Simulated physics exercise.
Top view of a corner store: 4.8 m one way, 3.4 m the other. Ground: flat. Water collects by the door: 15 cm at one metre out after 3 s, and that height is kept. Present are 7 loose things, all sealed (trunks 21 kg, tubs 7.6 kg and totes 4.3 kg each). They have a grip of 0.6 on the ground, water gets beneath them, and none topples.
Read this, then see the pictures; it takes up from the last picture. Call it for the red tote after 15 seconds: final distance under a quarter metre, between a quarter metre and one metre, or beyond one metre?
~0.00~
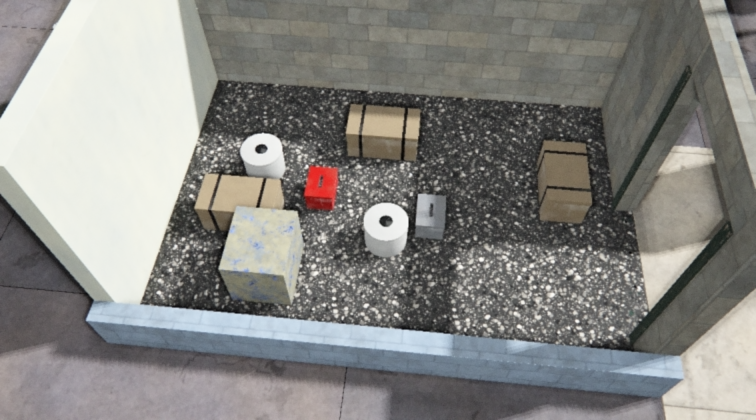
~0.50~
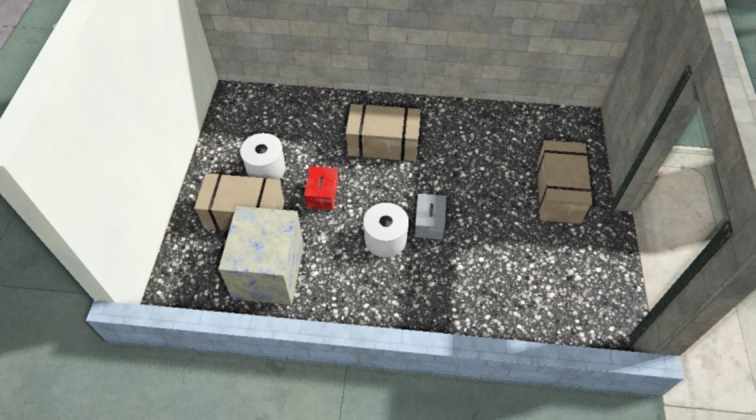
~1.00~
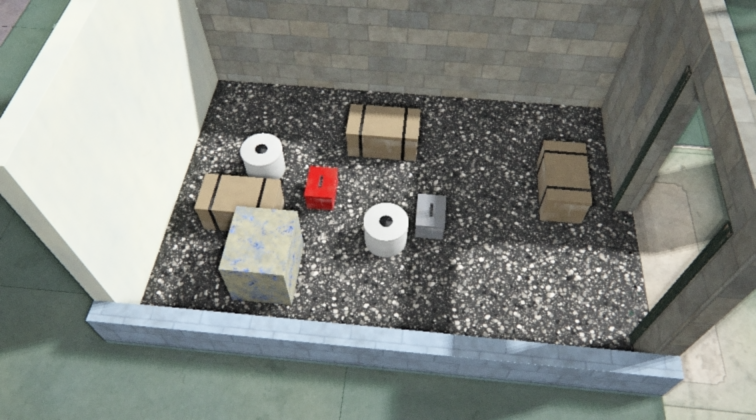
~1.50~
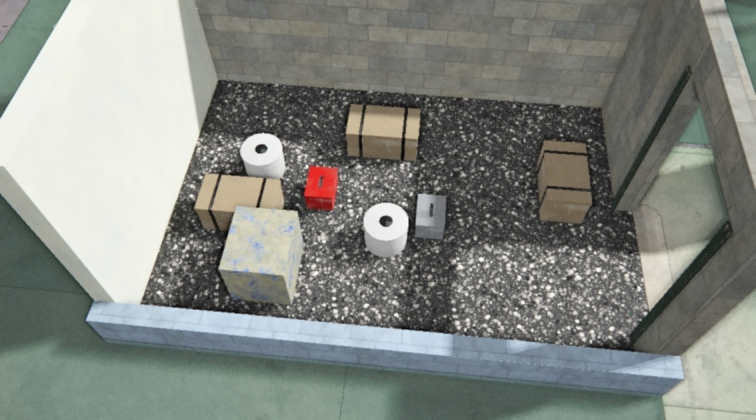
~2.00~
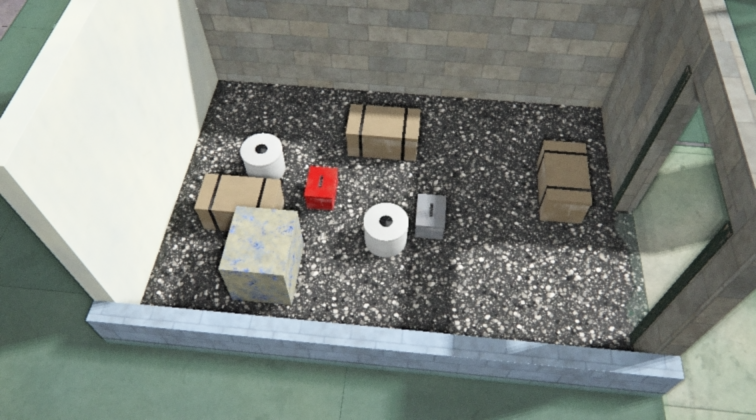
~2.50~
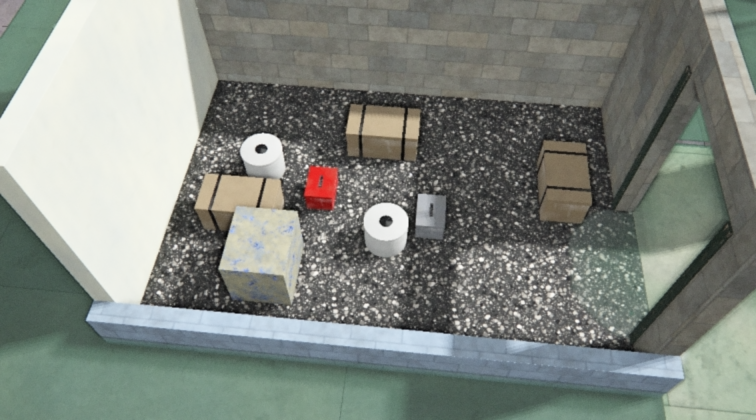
Beyond one metre.
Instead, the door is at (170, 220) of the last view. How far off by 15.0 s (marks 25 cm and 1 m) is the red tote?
By then the red tote has been carried a long way.
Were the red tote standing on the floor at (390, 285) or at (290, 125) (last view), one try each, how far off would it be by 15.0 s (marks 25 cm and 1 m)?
First try: It covers a big distance; second try: It covers a big distance.
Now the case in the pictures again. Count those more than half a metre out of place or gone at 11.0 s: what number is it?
4 in all.
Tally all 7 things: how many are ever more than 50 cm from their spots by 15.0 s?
That adds up to 5.
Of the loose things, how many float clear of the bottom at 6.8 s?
2.
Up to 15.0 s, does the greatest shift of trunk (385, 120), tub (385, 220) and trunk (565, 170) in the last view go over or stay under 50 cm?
Above, above, below.
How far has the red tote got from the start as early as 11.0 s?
About 100 cm by then.
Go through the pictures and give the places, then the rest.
In the first picture, the red tote at (321, 182) rests on the ground; water covers 0.0 m2; 0 of 7 have shifted.
In the second picture, the red tote at (321, 182), on the bottom; 0.0 m2 under water; 0 of 7 have shifted.
In the third picture, the red tote at (321, 182), on the bottom; 0.0 m2 under water; 0 of 7 have shifted.
In the fourth picture, the red tote at (321, 182) rests on the ground; water covers 0.0 m2; 0 of 7 have shifted.
In the fifth picture, the red tote at (321, 182), on the bottom; 0.0 m2 under water; 0 of 7 have shifted.
In the sixth picture, the red tote at (321, 182), on the bottom; 0.6 m2 under water; 0 of 7 have shifted.
After 3.5 s the red tote is near (321, 182), 0.0 m from its start, aground; 0 afloat.
After 6.8 s the red tote is near (293, 173), 0.3 m from its start, afloat; 2 afloat.
After 11.0 s the red tote is near (248, 140), 1.0 m from its start, afloat; 6 afloat.
After 15.0 s the red tote is near (222, 104), 1.6 m from its start, afloat; 7 afloat.
